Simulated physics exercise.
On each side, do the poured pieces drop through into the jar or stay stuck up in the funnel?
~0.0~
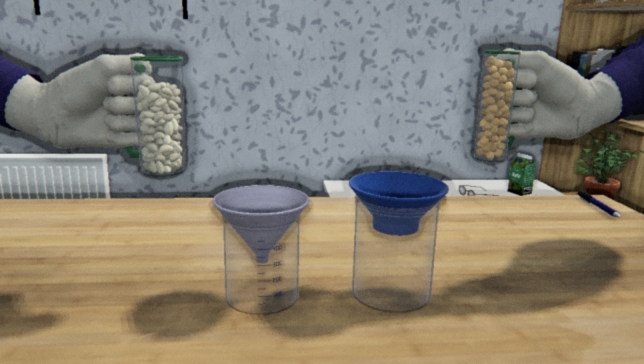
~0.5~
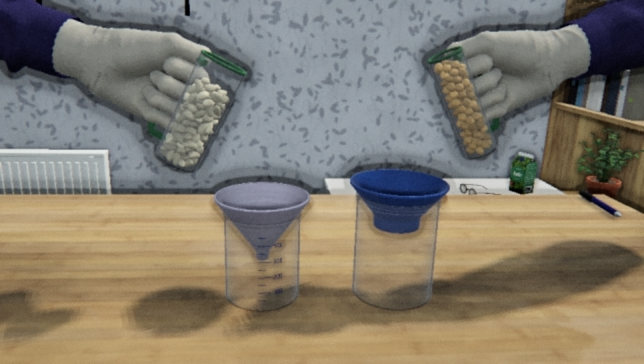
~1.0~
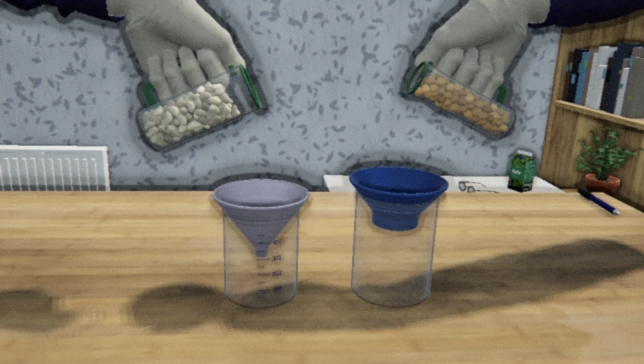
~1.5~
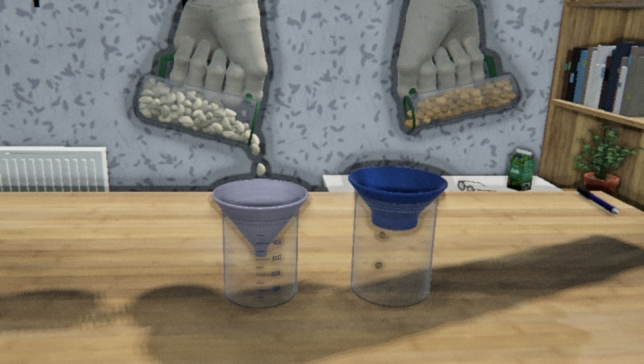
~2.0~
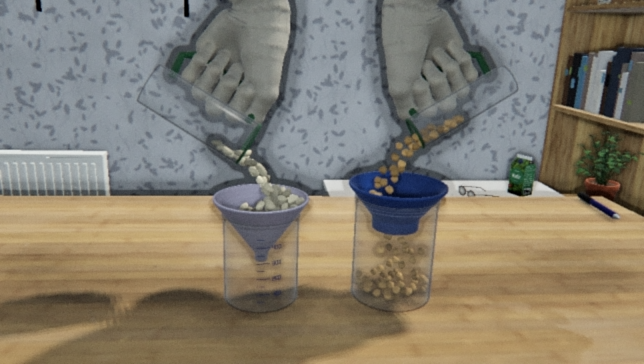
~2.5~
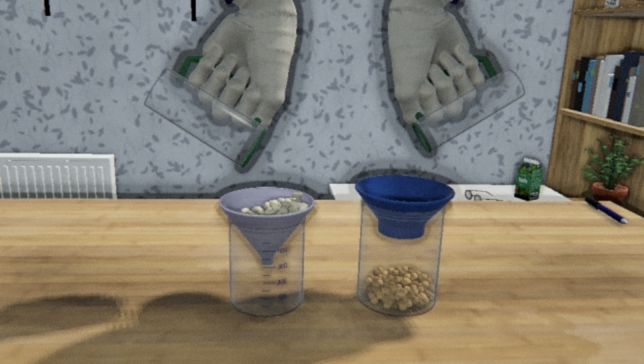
On the left, the white pieces get held back in the pale funnel. On the right, all the tan pieces pass through the blue funnel and land in the jar.
